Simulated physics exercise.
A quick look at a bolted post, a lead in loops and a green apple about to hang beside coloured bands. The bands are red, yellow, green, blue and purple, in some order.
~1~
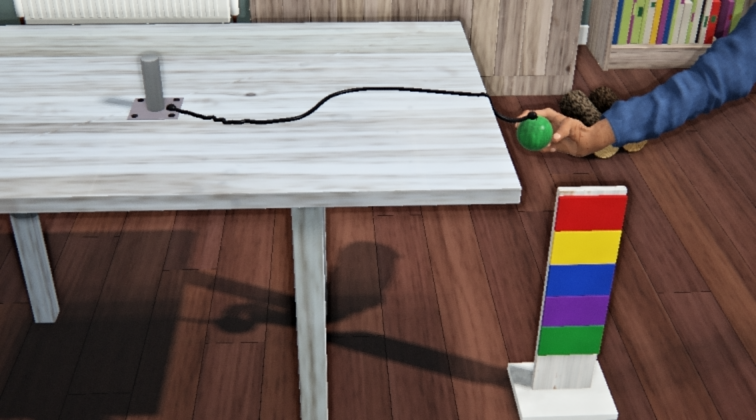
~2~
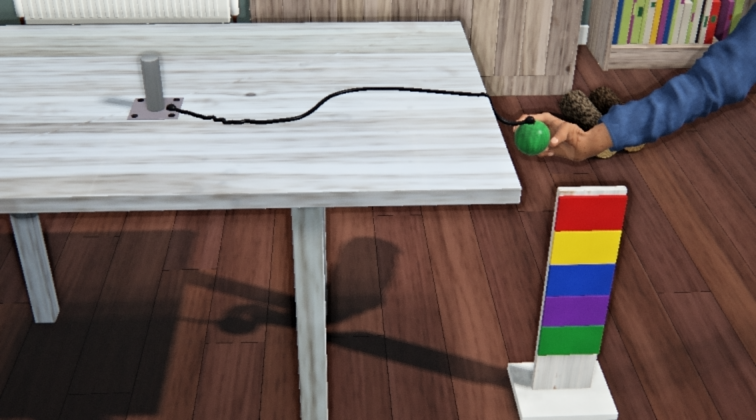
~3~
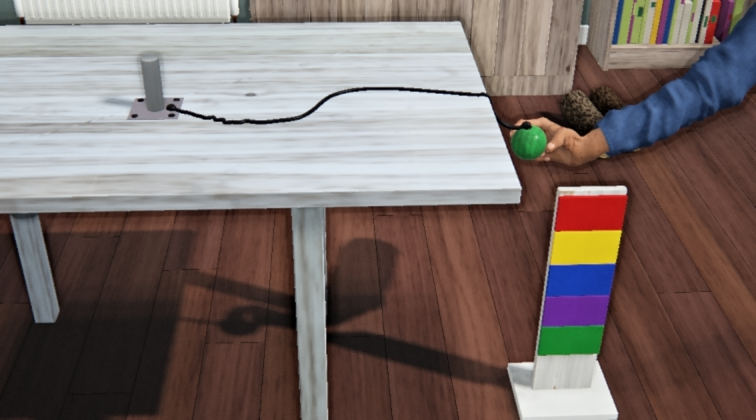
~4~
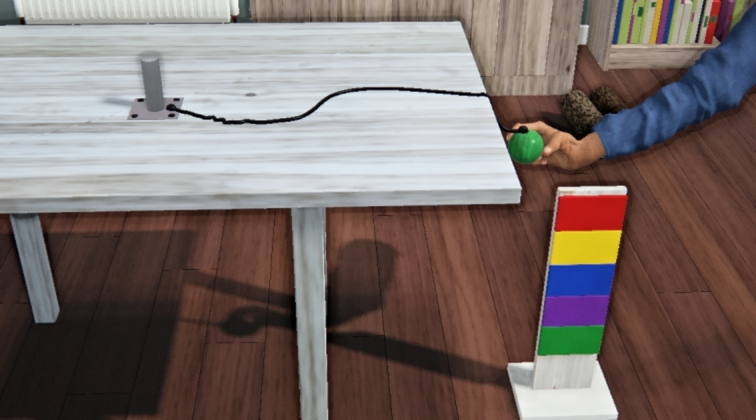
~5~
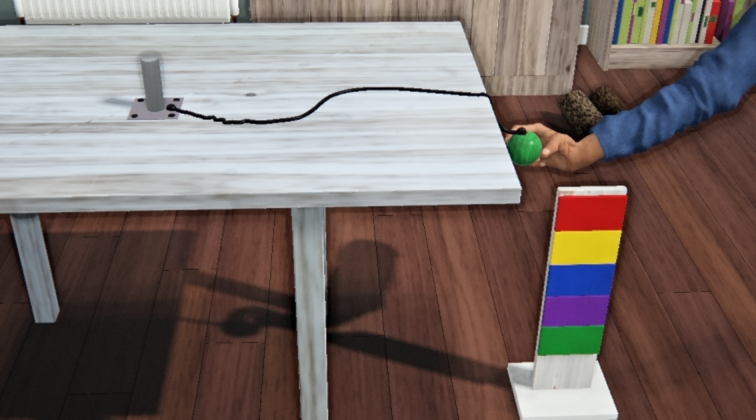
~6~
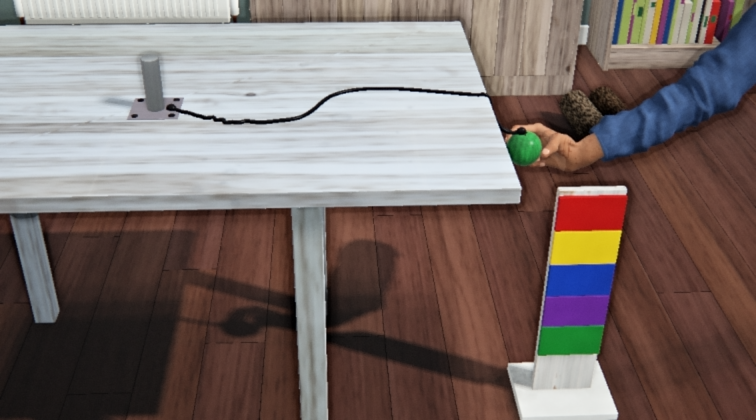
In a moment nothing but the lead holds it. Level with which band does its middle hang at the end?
At red.
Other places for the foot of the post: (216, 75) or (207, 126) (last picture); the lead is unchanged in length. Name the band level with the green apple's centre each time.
In that order: Yellow; yellow.
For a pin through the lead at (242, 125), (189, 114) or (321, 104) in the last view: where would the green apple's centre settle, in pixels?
Near (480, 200), (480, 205) and (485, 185).
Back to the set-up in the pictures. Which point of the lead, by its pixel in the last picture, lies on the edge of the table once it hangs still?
It lies at about (437, 92).
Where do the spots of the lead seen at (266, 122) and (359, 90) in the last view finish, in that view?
About (286, 103), and the other about (407, 99).
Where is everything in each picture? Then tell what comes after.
In the first frame, green apple (535, 133); red (591, 215); yellow (586, 249); blue (581, 281); purple (576, 312); green (571, 342).
In the second frame, green apple (532, 137); lead through (201, 117) (267, 122) (326, 99) (391, 89) (471, 95).
In the third frame, green apple (529, 143).
In the fourth frame, green apple (525, 147); lead through (201, 117) (267, 122) (326, 99) (391, 89) (471, 95).
In the fifth frame, green apple (524, 148).
In the sixth frame, green apple (524, 148); lead through (201, 117) (267, 122) (326, 99) (391, 89) (471, 95).
Soon after, apple near (489, 201); level with red.
Then, apple near (476, 211); level with red.
At rest, apple near (478, 212); level with red. Its centre hangs level with the red band.
